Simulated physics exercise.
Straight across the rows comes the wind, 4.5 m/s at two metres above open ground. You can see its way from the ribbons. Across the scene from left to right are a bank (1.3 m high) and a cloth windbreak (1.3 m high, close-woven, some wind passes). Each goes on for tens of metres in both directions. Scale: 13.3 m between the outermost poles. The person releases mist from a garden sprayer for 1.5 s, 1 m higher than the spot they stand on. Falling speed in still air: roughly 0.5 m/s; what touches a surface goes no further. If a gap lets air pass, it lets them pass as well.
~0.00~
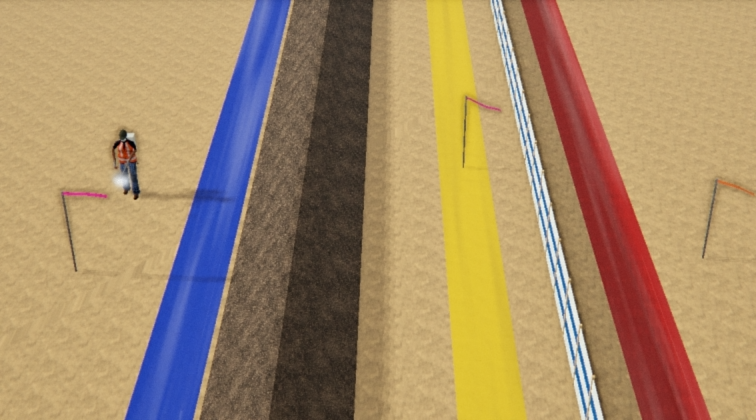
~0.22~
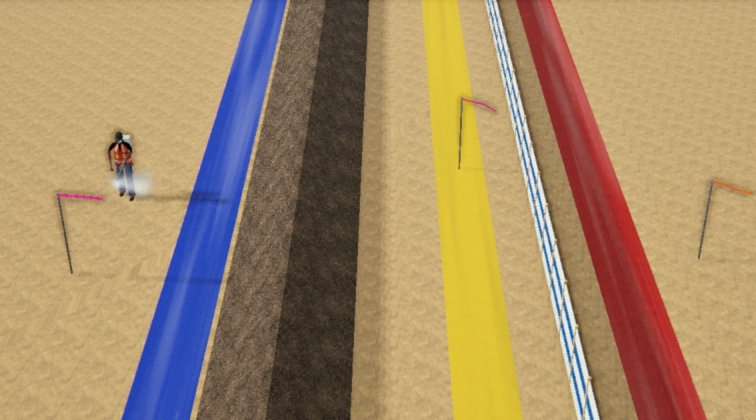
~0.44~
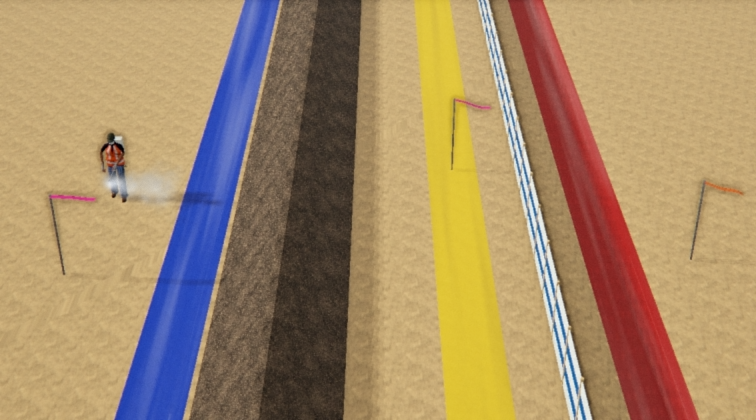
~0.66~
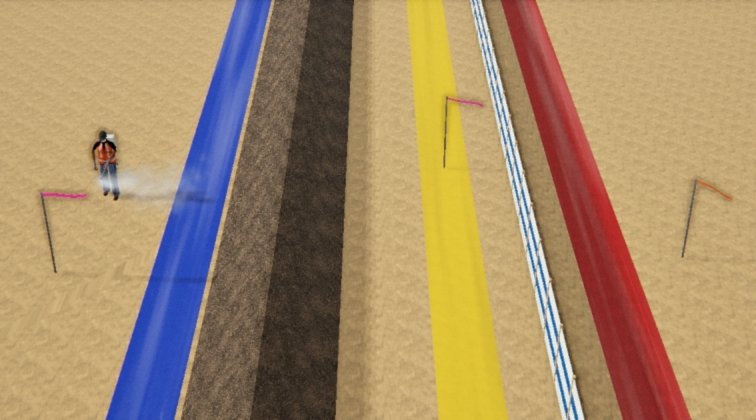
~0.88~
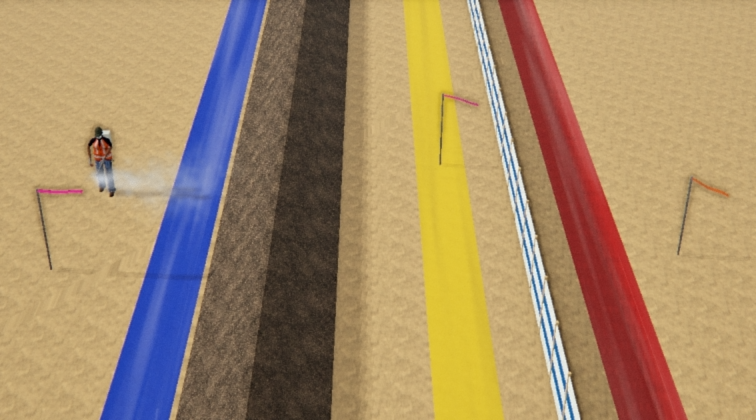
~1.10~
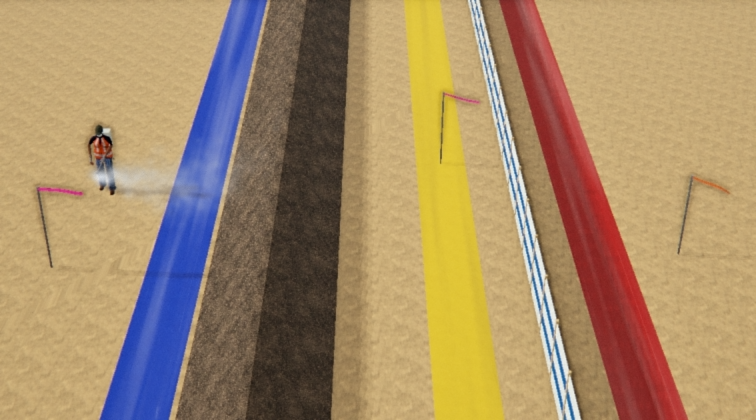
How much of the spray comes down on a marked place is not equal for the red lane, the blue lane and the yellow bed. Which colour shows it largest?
Most lands on the blue one.
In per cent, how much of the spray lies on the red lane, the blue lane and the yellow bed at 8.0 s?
I'd estimate near 2 % on red, 15 % on blue and 4 % on yellow.
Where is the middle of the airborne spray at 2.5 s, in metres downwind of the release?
It comes to roughly 4.0 m.
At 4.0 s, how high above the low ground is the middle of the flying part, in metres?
I'd put it close to 1.8 metres up.
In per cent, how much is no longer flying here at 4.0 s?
Roughly 55 per cent by then.
After 2.5 s, 67 % is in the air or yet to come; 14 % lies on the blue lane, 0 % on the yellow bed and 0 % on the red lane; the middle of what still flies is 1.5 m above the low ground, near (267, 155).
After 4.0 s, 47 % is in the air or yet to come; 17 % lies on the blue lane, 0 % on the yellow bed and 0 % on the red lane; the middle of what still flies is 1.8 m above the low ground, near (538, 144).
After 8.0 s, 19 % is in the air or yet to come; 17 % lies on the blue lane, 4 % on the yellow bed and 2 % on the red lane.
After 20.0 s, 0 % is in the air or yet to come; 17 % lies on the blue lane, 4 % on the yellow bed and 2 % on the red lane.
After 45.0 s, 0 % is in the air or yet to come; 17 % lies on the blue lane, 4 % on the yellow bed and 2 % on the red lane.
